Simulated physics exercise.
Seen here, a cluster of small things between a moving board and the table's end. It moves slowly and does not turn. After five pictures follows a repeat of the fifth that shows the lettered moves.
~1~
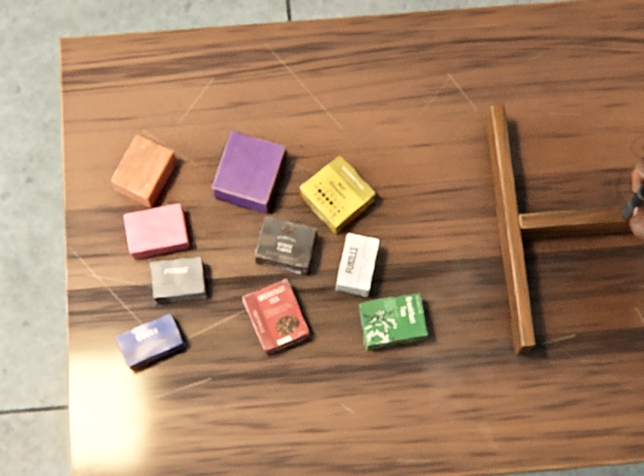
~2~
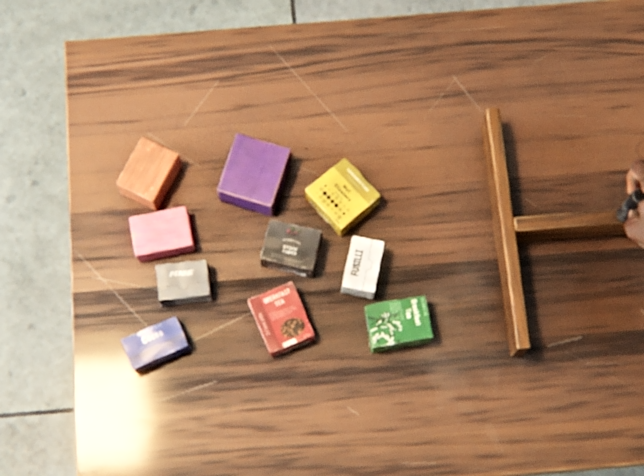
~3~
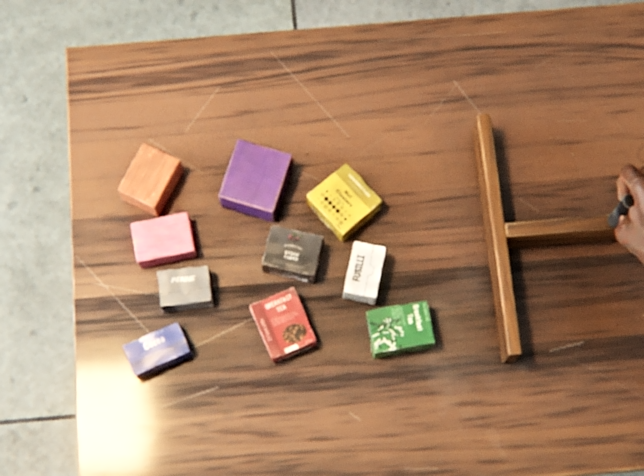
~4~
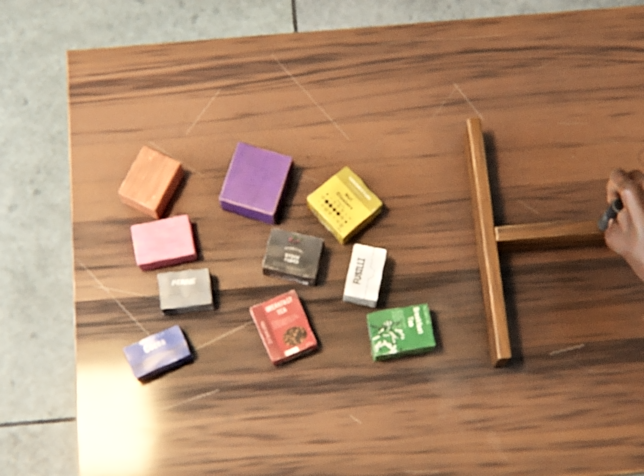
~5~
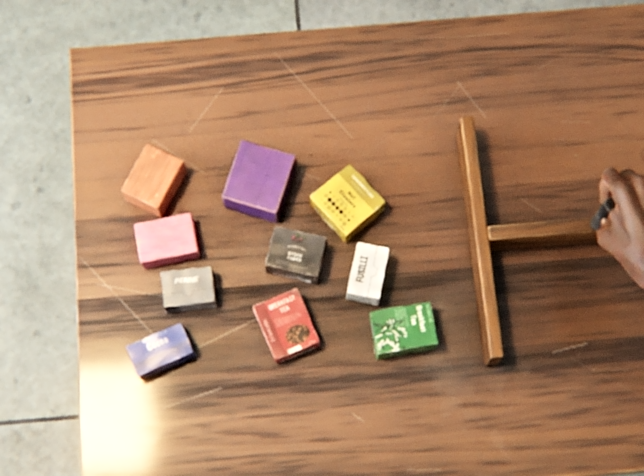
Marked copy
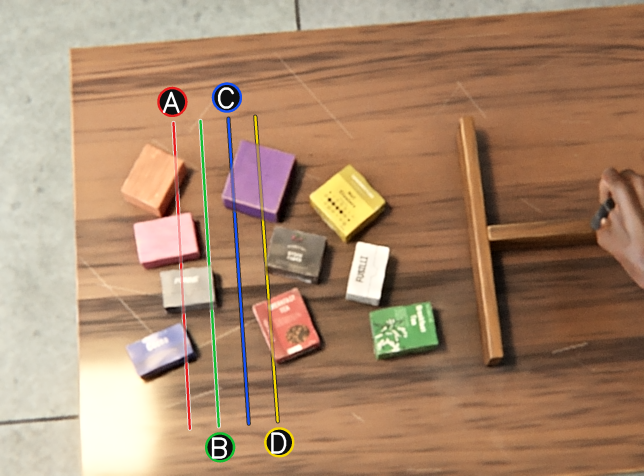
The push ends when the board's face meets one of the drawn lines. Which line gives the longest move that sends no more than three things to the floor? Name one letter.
As far as mark A.
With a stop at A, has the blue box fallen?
Yes.
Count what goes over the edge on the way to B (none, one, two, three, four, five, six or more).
By then, one.
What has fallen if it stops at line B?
The blue box goes over.
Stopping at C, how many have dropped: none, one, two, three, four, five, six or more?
The count is none.
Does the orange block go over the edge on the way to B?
No.
On the marked copy, A at (181, 270); B at (209, 268); C at (238, 266); D at (266, 263).
Following A. Soon after the start, board (375, 242); green packet (344, 334); yellow packet (324, 202).
Later, board (267, 251); blue box (126, 349); grey packet (140, 285).
In the end, board (182, 258); grey packet over the edge; blue box over the edge; two fallen.
As for the rest, B is within the limit but short; C is within the limit but short; D is within the limit but short.
